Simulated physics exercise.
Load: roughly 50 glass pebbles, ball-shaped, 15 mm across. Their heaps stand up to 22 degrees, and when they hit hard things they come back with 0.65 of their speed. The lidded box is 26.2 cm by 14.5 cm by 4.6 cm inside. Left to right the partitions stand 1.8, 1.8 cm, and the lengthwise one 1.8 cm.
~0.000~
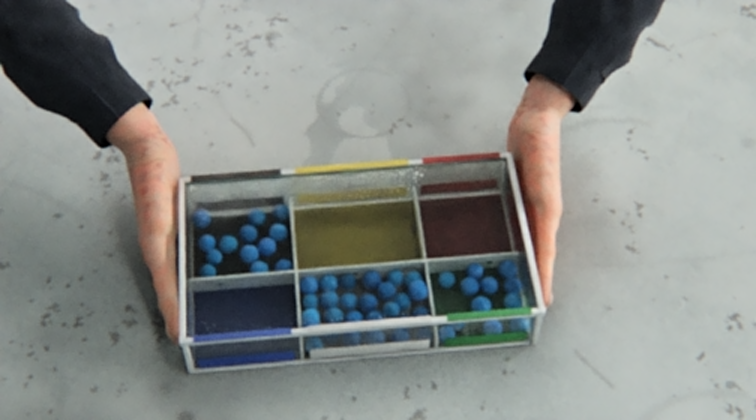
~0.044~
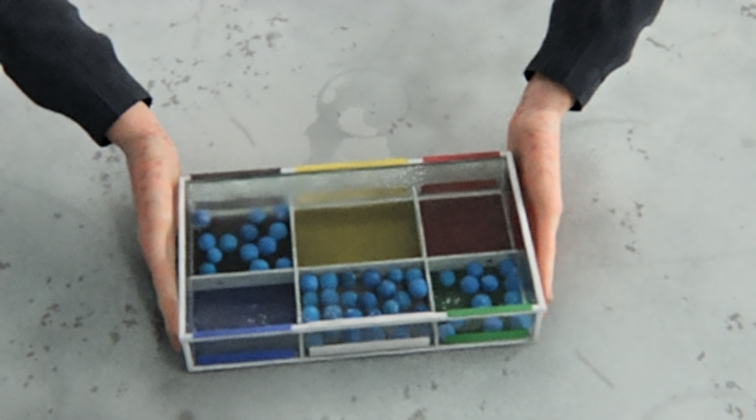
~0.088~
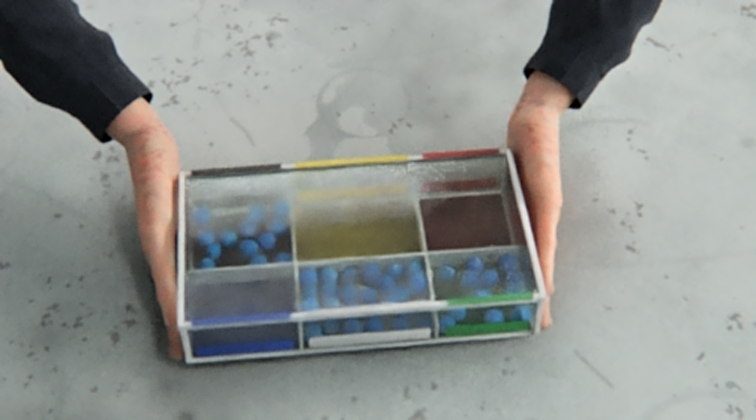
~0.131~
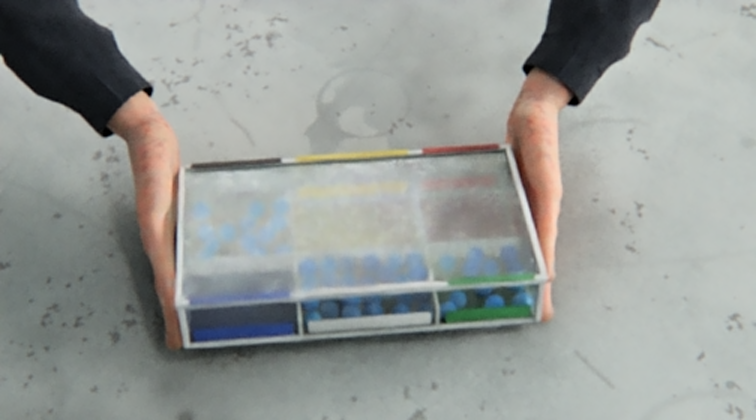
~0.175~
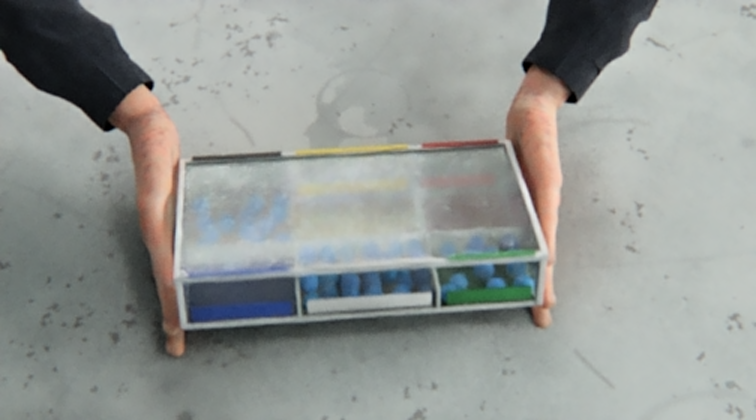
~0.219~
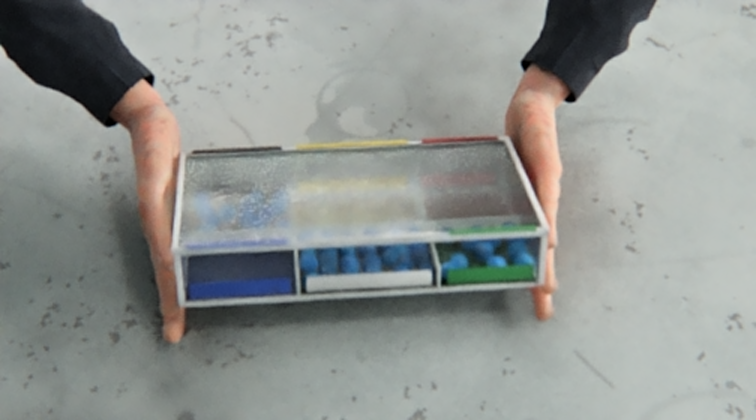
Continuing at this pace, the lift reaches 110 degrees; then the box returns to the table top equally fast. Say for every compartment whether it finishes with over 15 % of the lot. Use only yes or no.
Red: Yes; blue: No; green: No; yellow: Yes; white: No; black: Yes.
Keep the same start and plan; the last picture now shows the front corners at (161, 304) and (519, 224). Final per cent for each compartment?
It comes out as red at 0 percent, blue at 0 percent, green at 0 percent, yellow at 5 percent, white at 0 percent and black at 90 percent.
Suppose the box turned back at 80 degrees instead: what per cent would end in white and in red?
In that case white 20; red 10.
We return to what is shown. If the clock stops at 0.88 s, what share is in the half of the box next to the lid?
80 per cent, give or take.
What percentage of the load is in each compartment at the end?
Final shares in percent: Red 35, blue 0, green 0, yellow 45, white 0, black 25.
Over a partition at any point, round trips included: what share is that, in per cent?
Estimate: Some 80 per cent.
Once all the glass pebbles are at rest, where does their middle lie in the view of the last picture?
(376, 225) or so.
After 0.88 s, tilt 109 degrees; red 15 %, green 10 %, yellow 25 %, white 25 %, black 25 %.
Then, at 1.32 s, tilt 47 degrees; red 35 %, yellow 40 %, black 25 %.
After 1.84 s, tilt 0 degrees; red 35 %, yellow 45 %, black 25 %.
By 2.6 s all is still; red 35 %, blue 0 %, green 0 %, yellow 45 %, white 0 %, black 25 %.
